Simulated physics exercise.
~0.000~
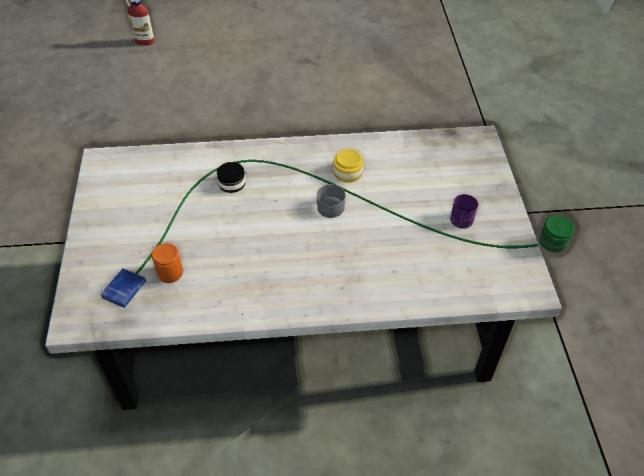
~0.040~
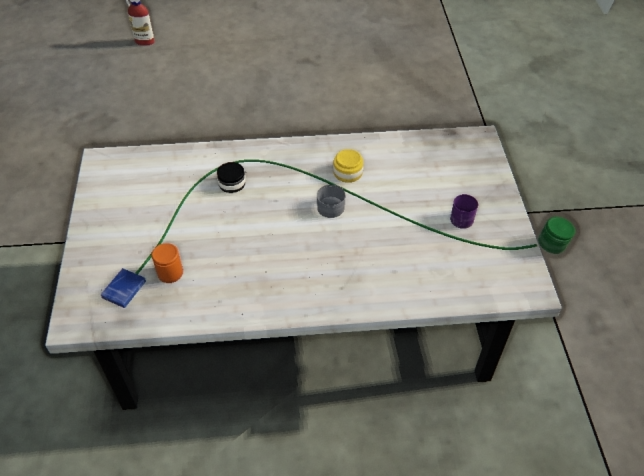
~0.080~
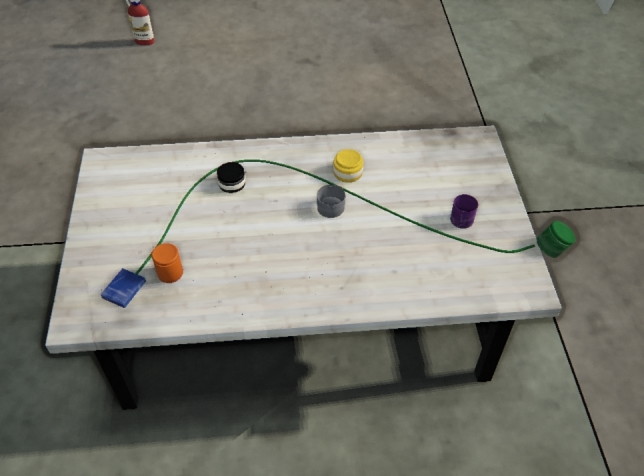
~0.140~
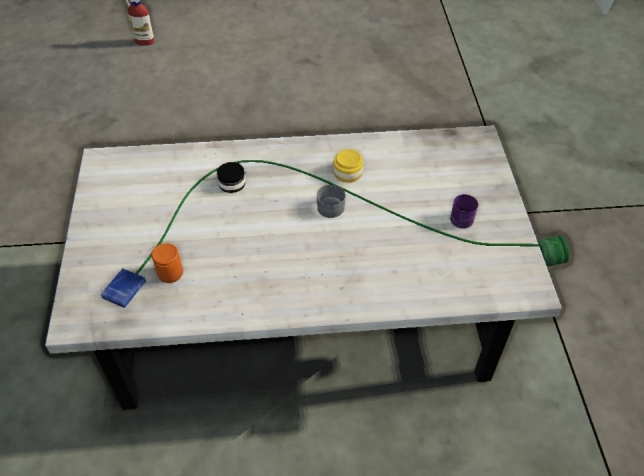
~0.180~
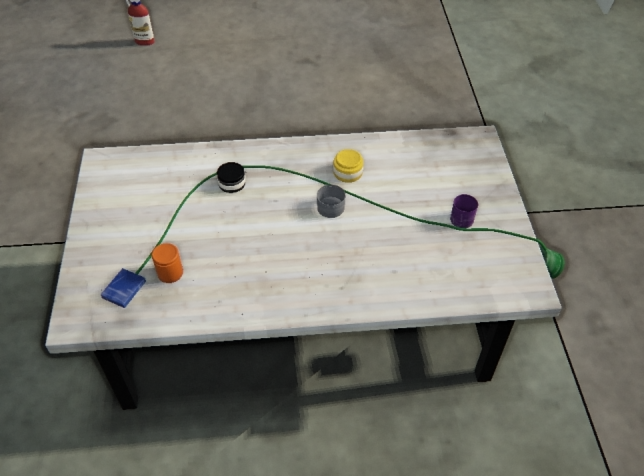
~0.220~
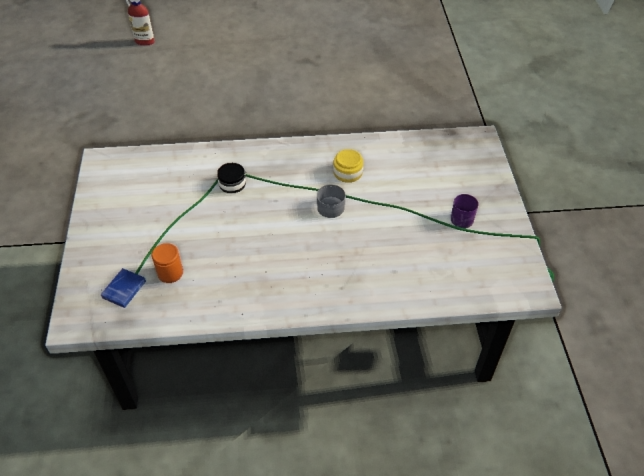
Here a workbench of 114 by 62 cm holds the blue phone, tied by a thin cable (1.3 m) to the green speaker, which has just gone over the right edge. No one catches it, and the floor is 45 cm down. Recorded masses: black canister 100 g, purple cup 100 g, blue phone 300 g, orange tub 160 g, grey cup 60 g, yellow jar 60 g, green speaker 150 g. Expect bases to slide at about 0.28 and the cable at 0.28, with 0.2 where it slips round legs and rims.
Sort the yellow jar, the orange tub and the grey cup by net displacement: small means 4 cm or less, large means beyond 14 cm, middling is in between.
Yellow jar: Small; orange tub: Small; grey cup: Large.
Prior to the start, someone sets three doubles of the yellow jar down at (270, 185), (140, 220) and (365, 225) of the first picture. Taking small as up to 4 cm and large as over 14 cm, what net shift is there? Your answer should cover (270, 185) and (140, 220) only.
Taking them in turn, the first shows a lot of movement and the second shows only a little movement.
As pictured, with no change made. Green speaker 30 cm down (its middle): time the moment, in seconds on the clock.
Close to 0.46 s.
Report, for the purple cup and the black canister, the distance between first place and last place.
In the end the purple cup has moved about 2 cm, while the black canister has moved about 35 cm.
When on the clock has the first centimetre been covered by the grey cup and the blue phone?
Approx. times - grey cup: 0.42 s, blue phone: 0.46 s.
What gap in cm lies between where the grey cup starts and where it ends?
Net shift for the grey cup is around 25 cm.
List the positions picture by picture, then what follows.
Yellow jar (349, 157); orange tub (165, 253); grey cup (331, 195); cable runs through (491, 246) (392, 213) (307, 173) (164, 236), in the first frame.
Green speaker (560, 227); cable runs through (491, 247) (307, 173) (164, 236), in the second frame.
Green speaker (556, 239); cable runs through (490, 248) (307, 173) (164, 236), in the third frame.
Green speaker (552, 252); cable runs through (492, 245) (307, 174) (164, 236), in the fourth frame.
Green speaker (546, 263); cable runs through (506, 233) (314, 179) (164, 236), in the fifth frame.
Yellow jar (349, 157); orange tub (165, 253); grey cup (331, 195); cable runs through (525, 237) (421, 215) (163, 235), in the sixth frame.
By 0.5 s, the cable's tail end at (141, 273); grey cup 4 cm off its start, black canister 20 cm off its start, green speaker over the edge.
By 0.7 s, the cable's tail end at (152, 271); grey cup 22 cm off its start, black canister 34 cm off its start, green speaker over the edge.
By 1.0 s, the cable's tail end at (156, 271); grey cup 26 cm off its start at (353, 280), orange tub 1 cm off its start at (169, 256), black canister 34 cm off its start at (290, 264).
By 1.2 s, the cable's tail end at (156, 271); grey cup 26 cm off its start, orange tub 1 cm off its start, black canister 34 cm off its start.
By 2.4 s, the cable's tail end at (156, 271); grey cup 26 cm off its start at (353, 280), orange tub 1 cm off its start at (169, 256), yellow jar 0 cm off its start at (349, 157), black canister 34 cm off its start at (290, 264).
